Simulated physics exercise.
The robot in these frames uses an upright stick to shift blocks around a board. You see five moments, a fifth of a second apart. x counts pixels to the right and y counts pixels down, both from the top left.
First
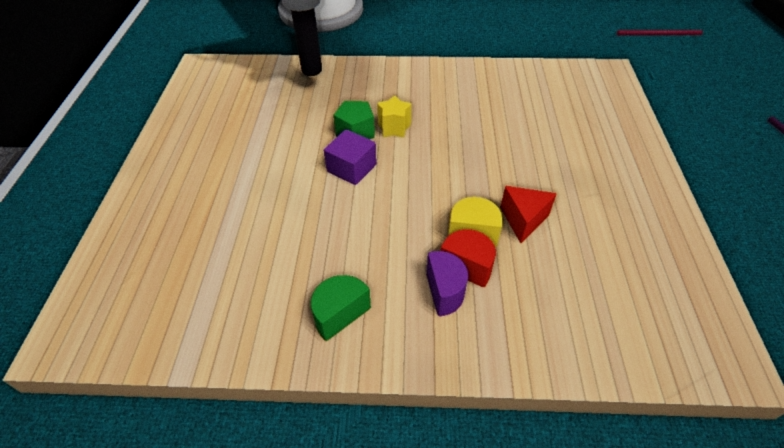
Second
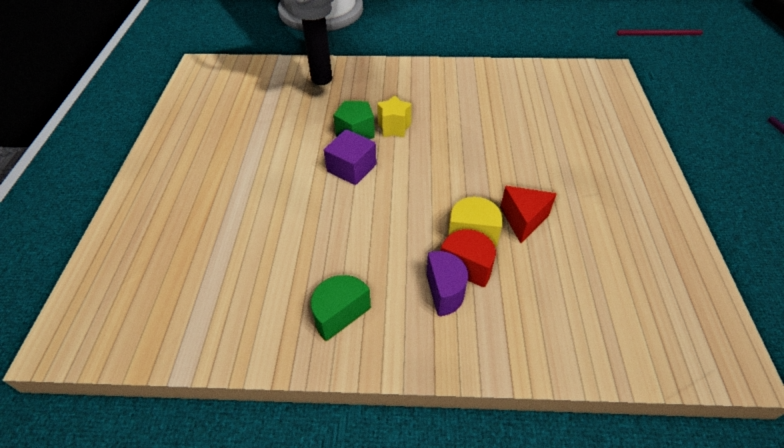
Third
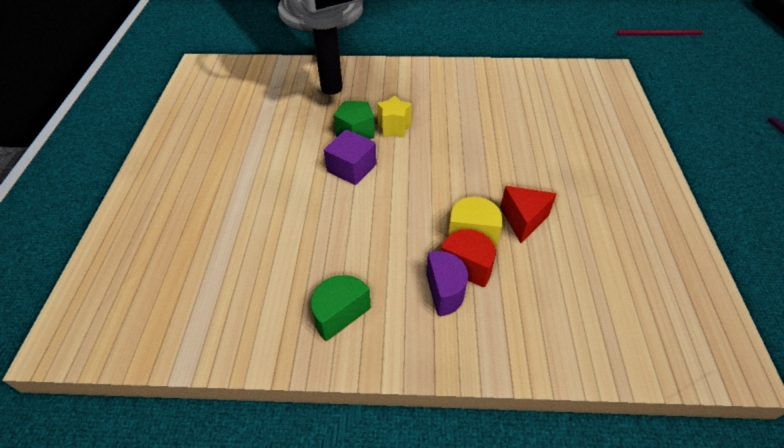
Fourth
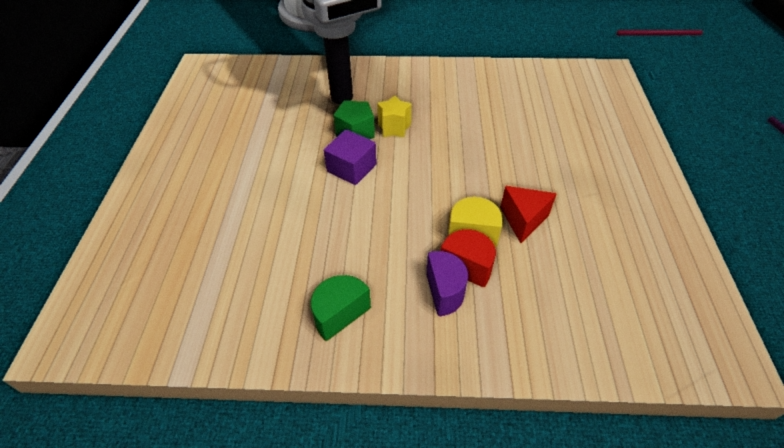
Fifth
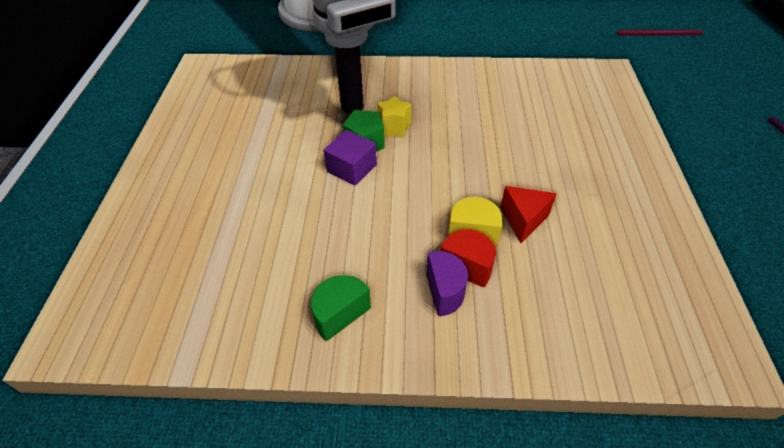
On a pale wooden board over a dark teal surface, seen from above at an angle by a still camera, a robot holds a black upright stick near the top edge. A green pentagon, a yellow star and a purple block cluster below it, with yellow, red, purple and green pieces farther down. The stick slides down and right, then nudges the green pentagon slightly the same way.
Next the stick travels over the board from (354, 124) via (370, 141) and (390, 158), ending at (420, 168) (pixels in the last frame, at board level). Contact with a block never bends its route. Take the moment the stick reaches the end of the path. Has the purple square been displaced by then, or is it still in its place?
At the end of the path, the purple square has moved off its old spot.
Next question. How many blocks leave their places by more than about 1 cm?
Two move.
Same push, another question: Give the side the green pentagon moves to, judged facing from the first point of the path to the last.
It goes toward the right-hand side.
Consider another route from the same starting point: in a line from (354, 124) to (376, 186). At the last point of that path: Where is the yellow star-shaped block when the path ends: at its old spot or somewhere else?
When the path is over, the yellow star-shaped block is still on its spot.
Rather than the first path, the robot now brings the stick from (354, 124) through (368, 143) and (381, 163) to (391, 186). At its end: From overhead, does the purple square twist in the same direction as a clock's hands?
Yes, it checks out.
On the path given first. One third of the way, stick at (370, 126); purple square at (348, 156), turned 15° clockwise; green pentagon at (380, 141).
Two thirds of the way, stick at (390, 142); purple square at (347, 160), turned 30° clockwise; green pentagon at (390, 160), turned 35° clockwise.
At the end, stick at (420, 152); purple square at (347, 160), turned 30° clockwise; green pentagon at (397, 165), turned 75° clockwise; yellow star-shaped block still.
